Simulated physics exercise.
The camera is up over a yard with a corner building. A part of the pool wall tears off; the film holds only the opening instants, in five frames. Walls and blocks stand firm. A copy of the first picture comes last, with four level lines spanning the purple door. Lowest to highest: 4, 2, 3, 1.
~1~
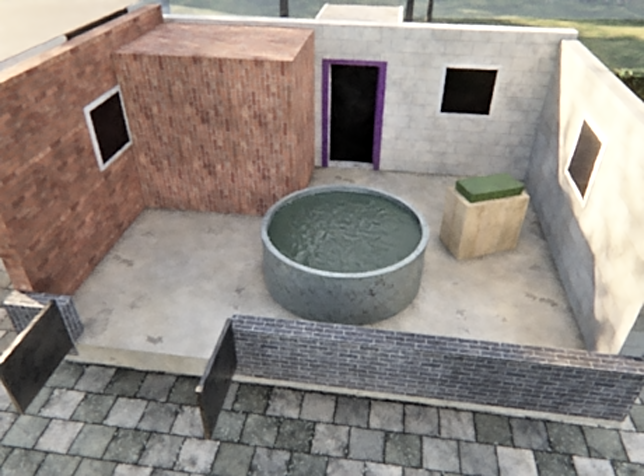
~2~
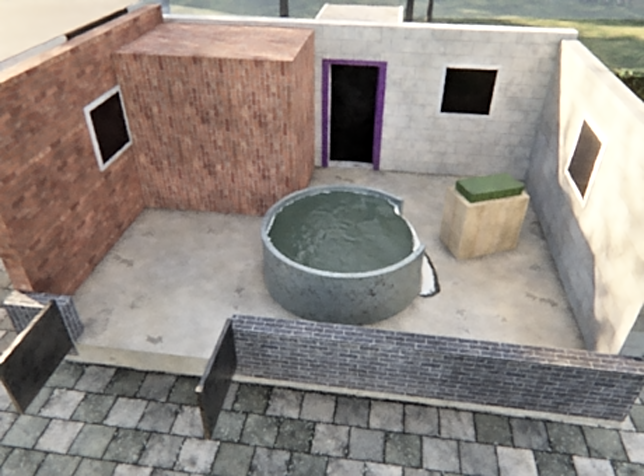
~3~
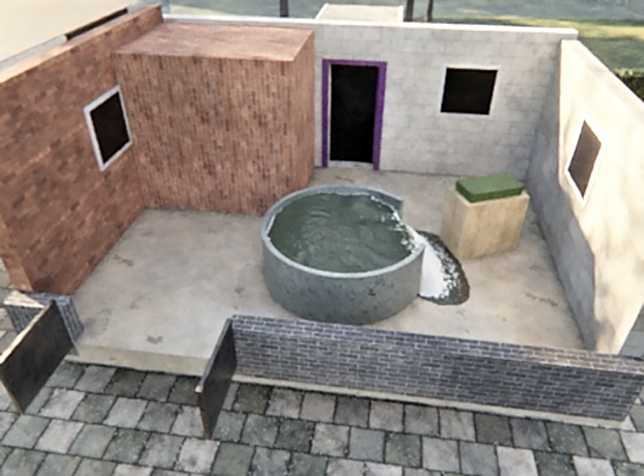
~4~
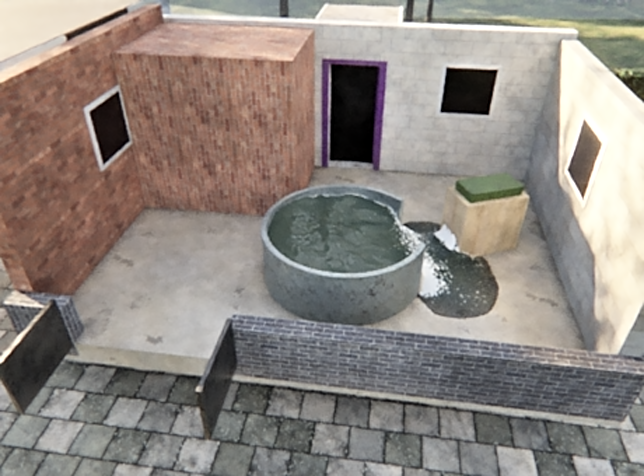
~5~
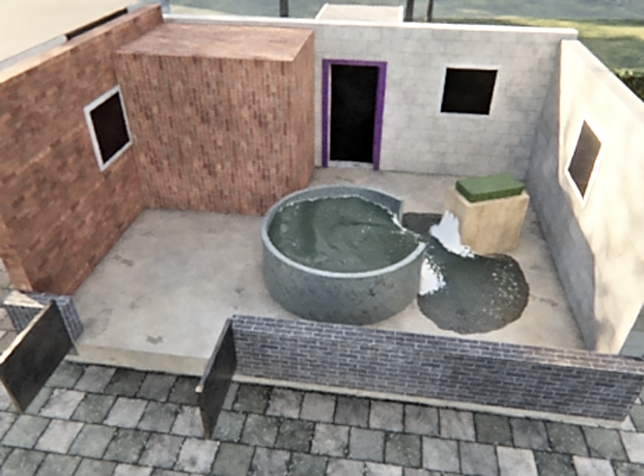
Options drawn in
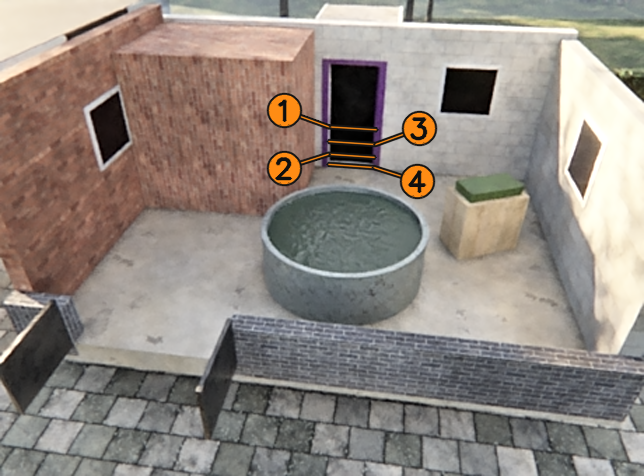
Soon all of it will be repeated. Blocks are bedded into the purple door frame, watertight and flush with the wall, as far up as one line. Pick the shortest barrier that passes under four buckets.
2 is the one.
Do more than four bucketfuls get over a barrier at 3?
No, that is safe.
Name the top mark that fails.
The answer is 4.
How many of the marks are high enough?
Three of them.
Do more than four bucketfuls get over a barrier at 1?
No.
On the marked copy, 1 at (352, 128); 2 at (351, 155); 3 at (351, 143); 4 at (351, 165); from the bottom up 4, 2, 3, 1.
With 1, nothing gets over.
With 2, nothing gets over.
With 3, nothing gets over.
With 4, some 20 bucketfuls get in.
